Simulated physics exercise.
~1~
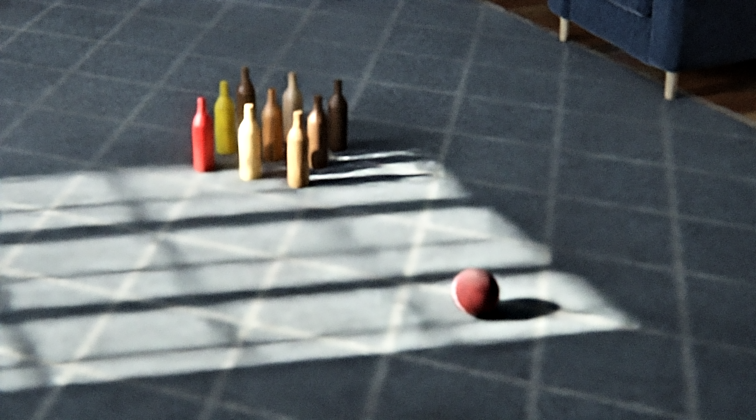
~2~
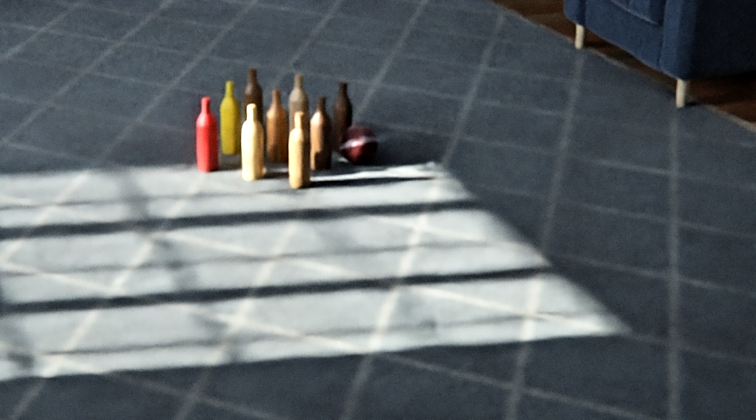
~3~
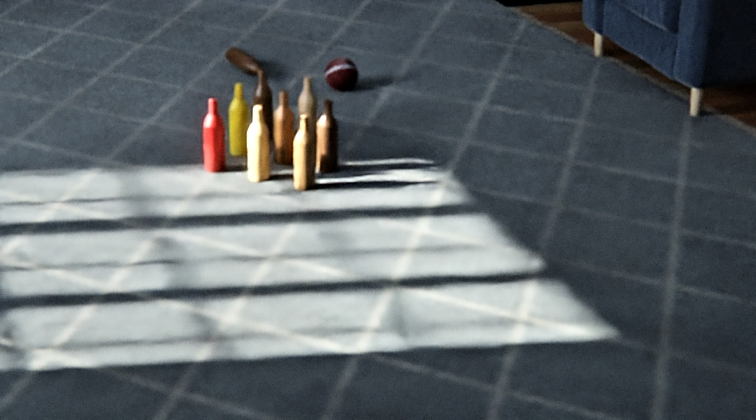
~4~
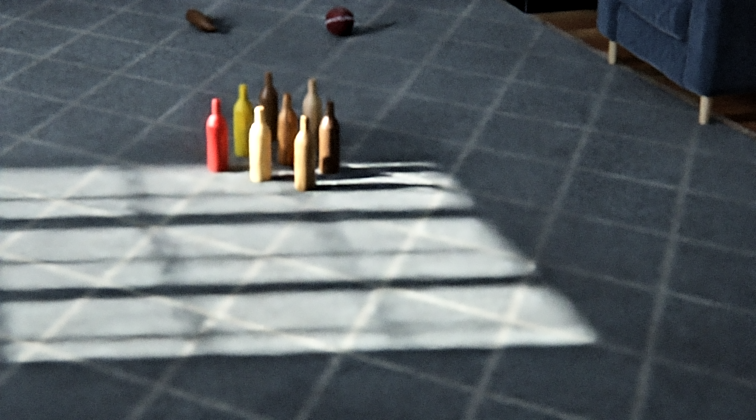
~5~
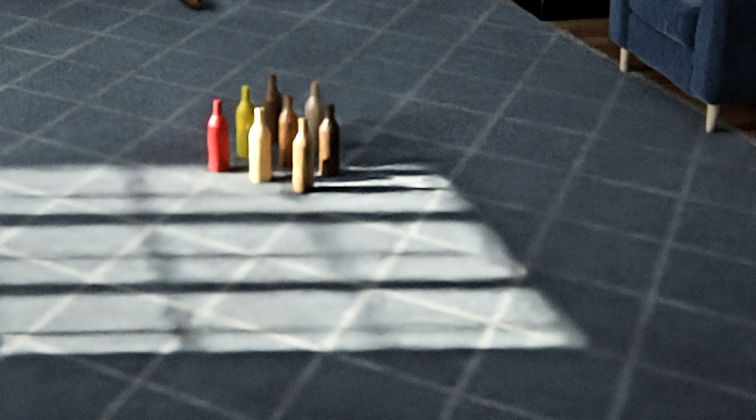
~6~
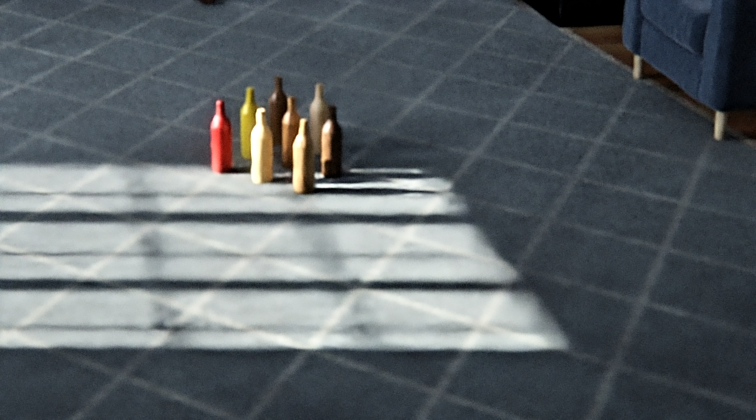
To begin with, a dark red ball is on a blue carpet patterned with pale lines, near a cluster of nine bottle-shaped wooden skittles, one red and one yellow, beside a patch of sunlight. The ball rolls up and left to the right side of the group, reaching a dark brown skittle there. That skittle is knocked down and travels behind the others toward the upper left, while the ball rolls on away. The ball then passes out of view at the top, and the fallen skittle slides almost out of sight. The other eight, including the red and yellow ones, remain standing.
